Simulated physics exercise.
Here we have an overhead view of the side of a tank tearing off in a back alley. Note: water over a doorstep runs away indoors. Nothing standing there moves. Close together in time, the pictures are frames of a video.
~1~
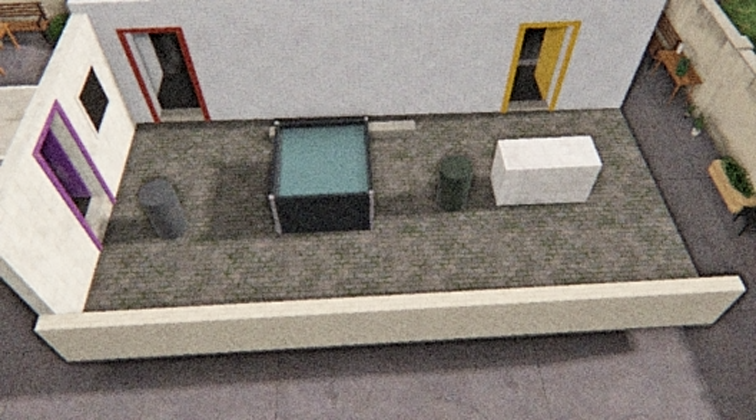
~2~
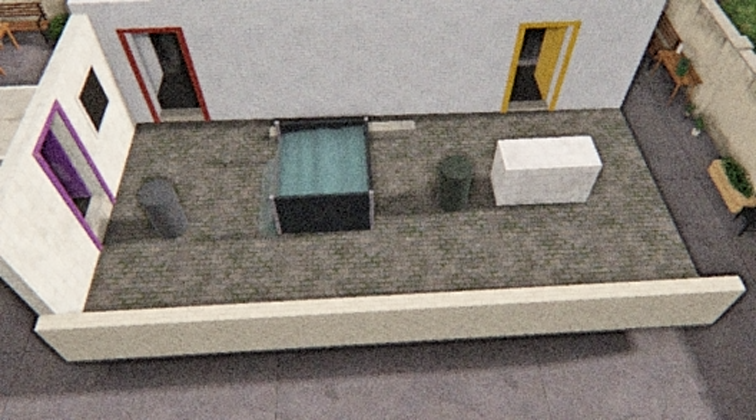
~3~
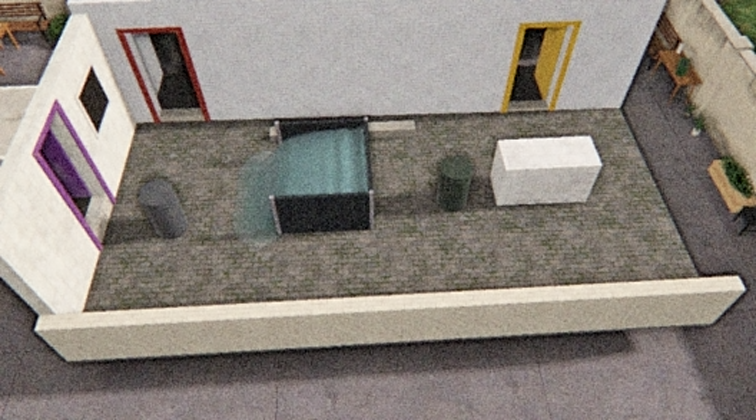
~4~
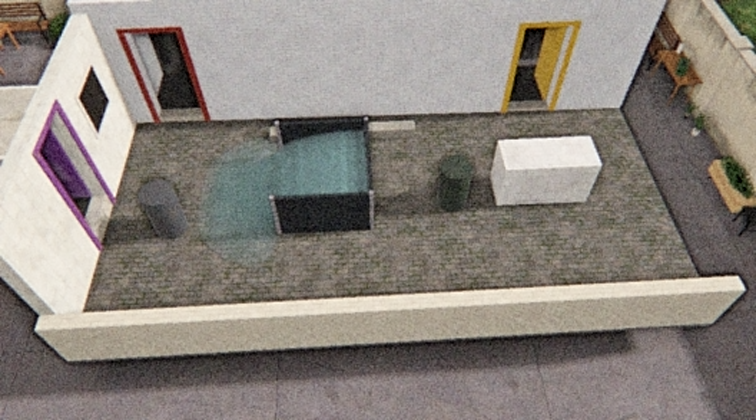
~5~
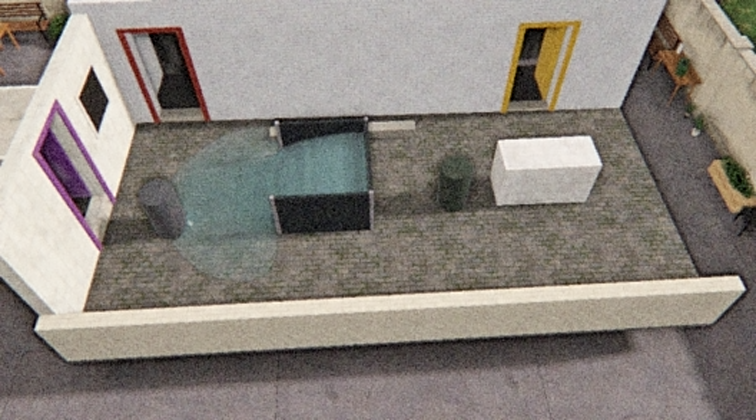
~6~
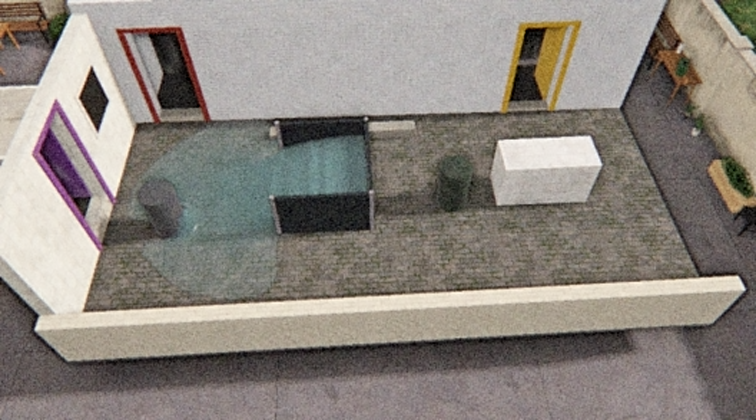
In a back alley, a tank's left side opens and water spreads left around a grey cylinder.
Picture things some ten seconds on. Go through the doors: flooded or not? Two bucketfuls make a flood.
Yellow door: Not flooded. Red door: Flooded. Purple door: Not flooded.
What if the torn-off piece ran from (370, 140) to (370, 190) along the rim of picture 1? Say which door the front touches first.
The one in yellow, I reckon.
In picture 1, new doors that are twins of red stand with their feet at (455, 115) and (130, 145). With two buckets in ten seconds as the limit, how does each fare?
Lab note, doors in listed order: Under the limit, over the limit.
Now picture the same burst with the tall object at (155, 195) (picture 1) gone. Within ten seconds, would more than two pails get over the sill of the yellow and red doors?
The yellow door falls short and the red door exceeds it.
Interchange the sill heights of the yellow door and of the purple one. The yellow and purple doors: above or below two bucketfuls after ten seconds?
Per door, yellow stays inside the limit; purple crosses the threshold.
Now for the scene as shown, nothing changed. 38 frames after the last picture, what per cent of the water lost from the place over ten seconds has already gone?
My reading is about 15 per cent.
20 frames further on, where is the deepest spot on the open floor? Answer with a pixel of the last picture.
About at (269, 137).
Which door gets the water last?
From what the pictures show, it's the yellow one.
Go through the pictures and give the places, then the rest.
The water tank at (322, 160) is whole and still, in the first picture.
Water pours out at (281, 182) and has run to (275, 237), in the second picture.
The front is at (254, 243), out from the gap at (282, 185), in the third picture.
Water pours out at (282, 186) and has run to (228, 256), in the fourth picture.
Water pours out at (282, 187) and has run to (175, 183), in the fifth picture.
Water pours out at (282, 188) and has run to a hidden place, in the sixth picture.
A moment on, water covers 30 % of the floor; the yellow door not reached, the red door wet at the sill, nothing in, the purple door under two buckets in.
Next, water covers 30 % of the floor; the yellow door not reached, the red door over two buckets in, the purple door under two buckets in.
Then, water covers 40 % of the floor; the yellow door not reached, the red door far over two buckets in, the purple door under two buckets in.
Later, water covers 80 % of the floor; the yellow door wet at the sill, nothing in, the red door far over two buckets in, the purple door under two buckets in.
In the end, water covers 95 % of the floor; the yellow door wet at the sill, nothing in, the red door far over two buckets in, the purple door under two buckets in.
